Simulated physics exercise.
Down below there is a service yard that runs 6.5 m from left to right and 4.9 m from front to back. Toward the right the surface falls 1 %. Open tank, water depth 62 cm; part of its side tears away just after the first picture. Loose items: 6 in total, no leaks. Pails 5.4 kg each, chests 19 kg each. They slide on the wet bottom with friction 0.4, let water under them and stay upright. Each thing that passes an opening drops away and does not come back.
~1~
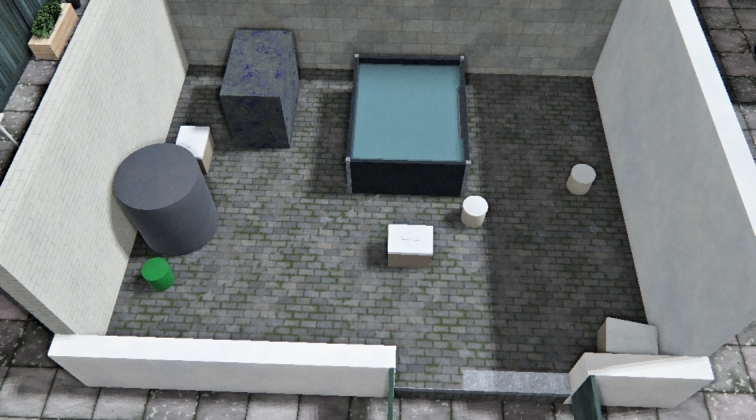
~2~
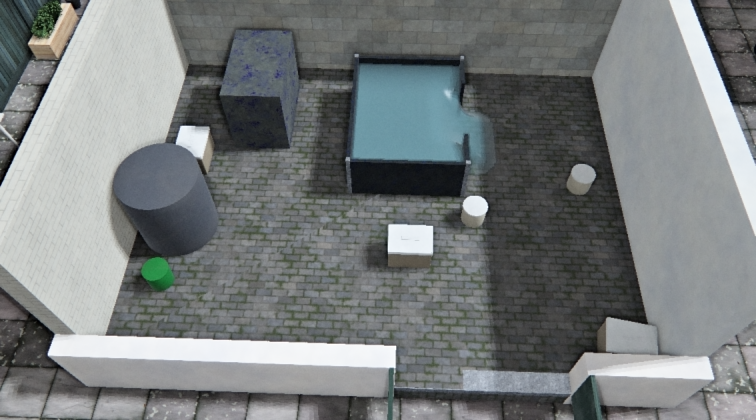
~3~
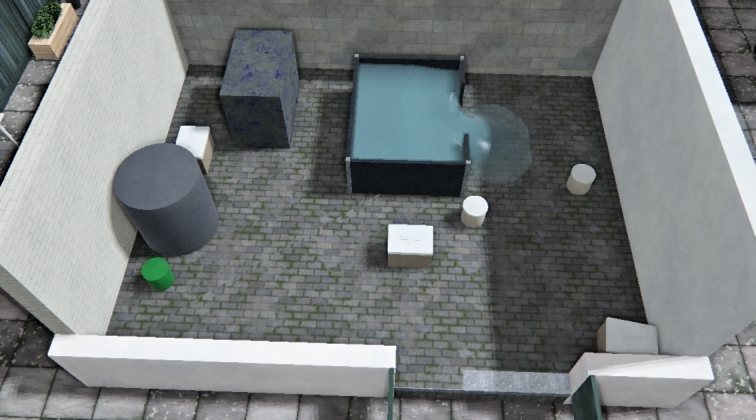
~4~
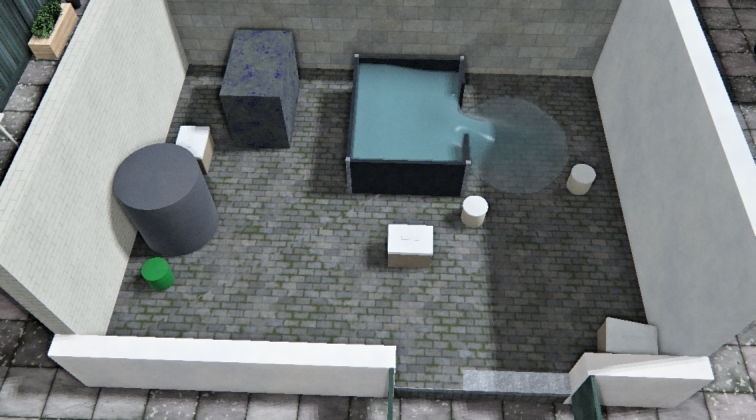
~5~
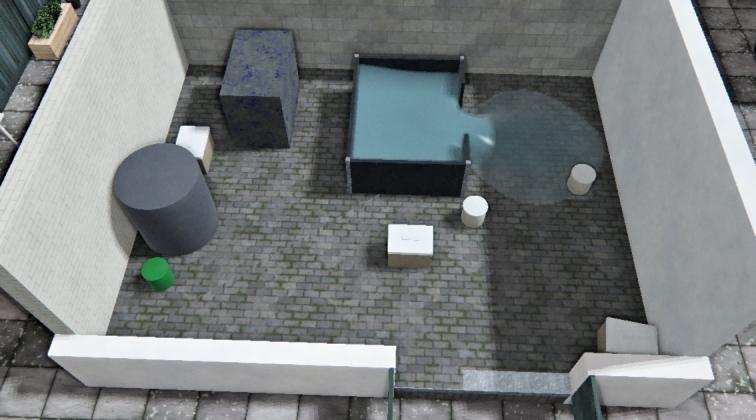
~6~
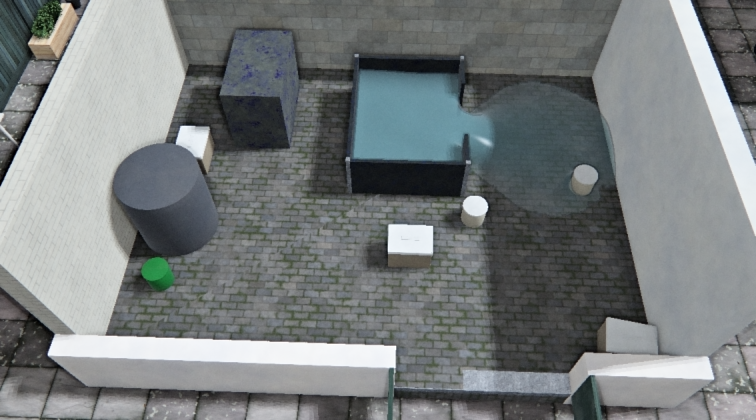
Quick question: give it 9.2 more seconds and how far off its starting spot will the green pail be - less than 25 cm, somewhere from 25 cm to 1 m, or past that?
It will scarcely move.
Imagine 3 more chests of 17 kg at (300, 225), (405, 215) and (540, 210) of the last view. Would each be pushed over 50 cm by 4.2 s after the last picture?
Within it, within it, beyond it.
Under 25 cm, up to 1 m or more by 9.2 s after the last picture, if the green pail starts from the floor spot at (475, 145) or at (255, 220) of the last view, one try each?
Run one, it gets swept far; run two, it remains planted.
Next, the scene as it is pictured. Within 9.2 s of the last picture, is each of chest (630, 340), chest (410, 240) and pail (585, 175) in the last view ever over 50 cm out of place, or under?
Results in listed order: Exceeds / falls short / exceeds.
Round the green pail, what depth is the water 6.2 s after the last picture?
Roughly 1 cm at that moment.
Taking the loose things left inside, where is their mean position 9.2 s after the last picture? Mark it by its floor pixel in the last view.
Averaged position, last view: Near pixel (323, 265).
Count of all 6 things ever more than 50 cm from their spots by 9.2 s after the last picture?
Total: 2.
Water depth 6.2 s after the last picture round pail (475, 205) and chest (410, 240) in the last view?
About 2 and 3 cm.
Then, 1.2 s after the last picture the green pail is near (155, 269), 0.0 m from its start, aground; 0 of 6 are out; 0 afloat.
Then, 3.8 s after the last picture the green pail is near (155, 269), 0.0 m from its start, aground; 0 of 6 are out; 0 afloat.
Then, 6.2 s after the last picture the green pail is near (155, 269), 0.0 m from its start, aground; 0 of 6 are out; 0 afloat.
Then, 9.2 s after the last picture the green pail is near (155, 269), 0.0 m from its start, aground; 0 of 6 are out; 0 afloat.
